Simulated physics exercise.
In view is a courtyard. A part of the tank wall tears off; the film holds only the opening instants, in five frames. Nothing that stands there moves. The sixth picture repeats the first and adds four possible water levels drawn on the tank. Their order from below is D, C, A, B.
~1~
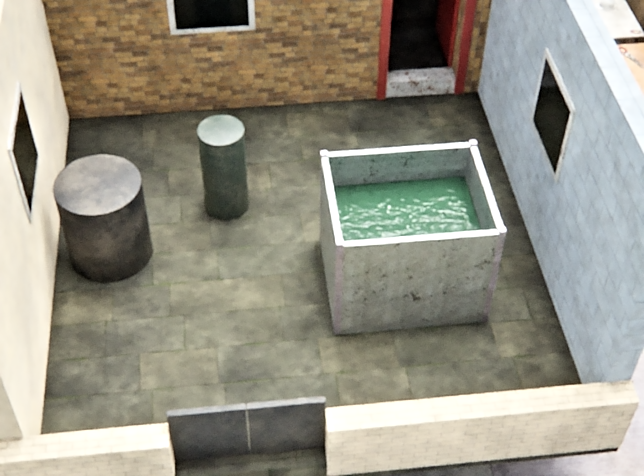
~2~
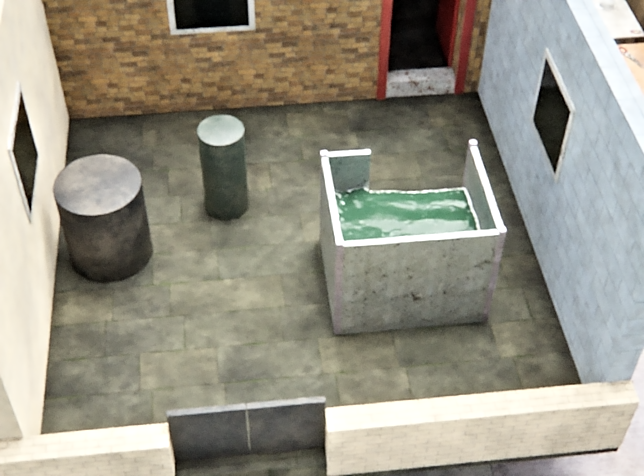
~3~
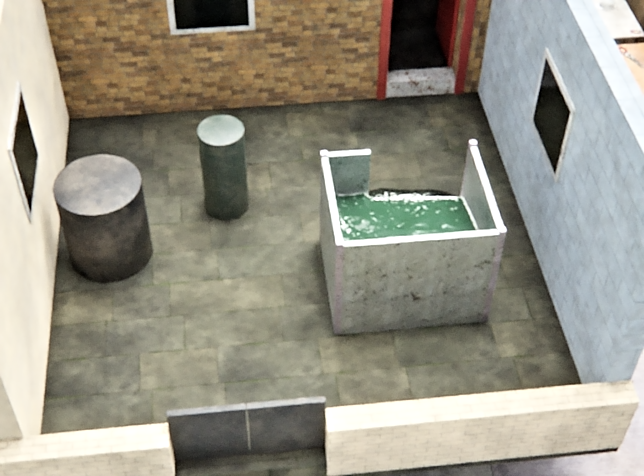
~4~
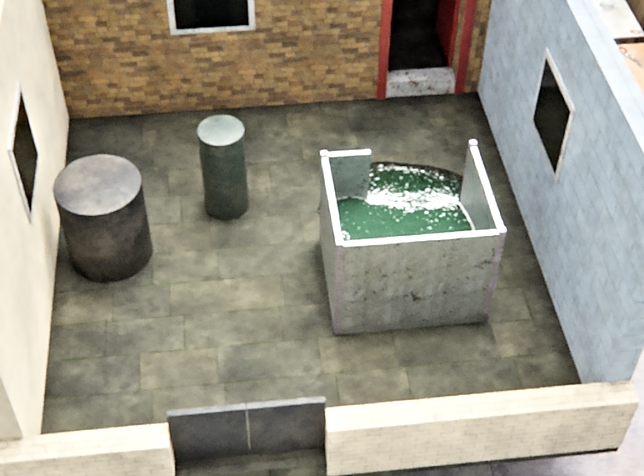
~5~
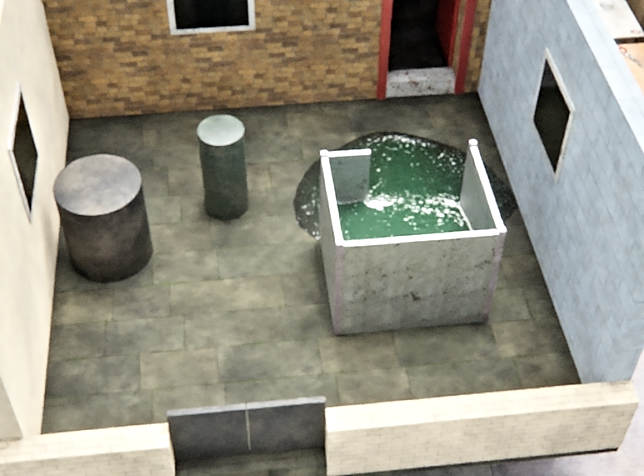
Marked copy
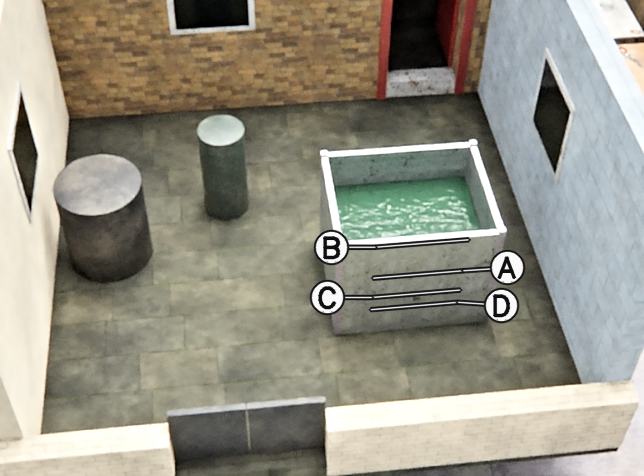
At first, green water lies still in a square stone tank in a walled courtyard, with two cylinders standing to the left. Then most of the tank's back wall disappears, and the water surges out through the gap, foaming. Behind the tank it spreads over the paving in a dark, widening puddle.
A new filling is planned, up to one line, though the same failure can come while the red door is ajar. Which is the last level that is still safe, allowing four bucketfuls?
The limit is C.
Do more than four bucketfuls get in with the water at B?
Yes, it does.
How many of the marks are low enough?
Two of them.
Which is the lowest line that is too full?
That is line A.
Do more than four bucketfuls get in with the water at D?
No, not at all.
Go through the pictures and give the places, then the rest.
Water in the tank at rest, its middle at (407, 222); foot of the red doorway at (420, 95); shut gate at (247, 413), in the first frame.
Water covers 1 % of the ground, its front hidden from here, in the second frame.
Water covers 4 % of the ground, its front hidden from here, in the third frame.
Water covers 7 % of the ground, its front hidden from here, in the fourth frame.
Water covers 14 % of the ground, its front hidden from here, in the fifth frame.
On the marked copy, A at (418, 274); B at (422, 243); C at (416, 293); D at (414, 305); from the bottom up D, C, A, B.
With A, about 9 bucketfuls get in.
With B, dozens of bucketfuls pour in.
With C, a bucket or two gets in.
With D, nothing gets over.
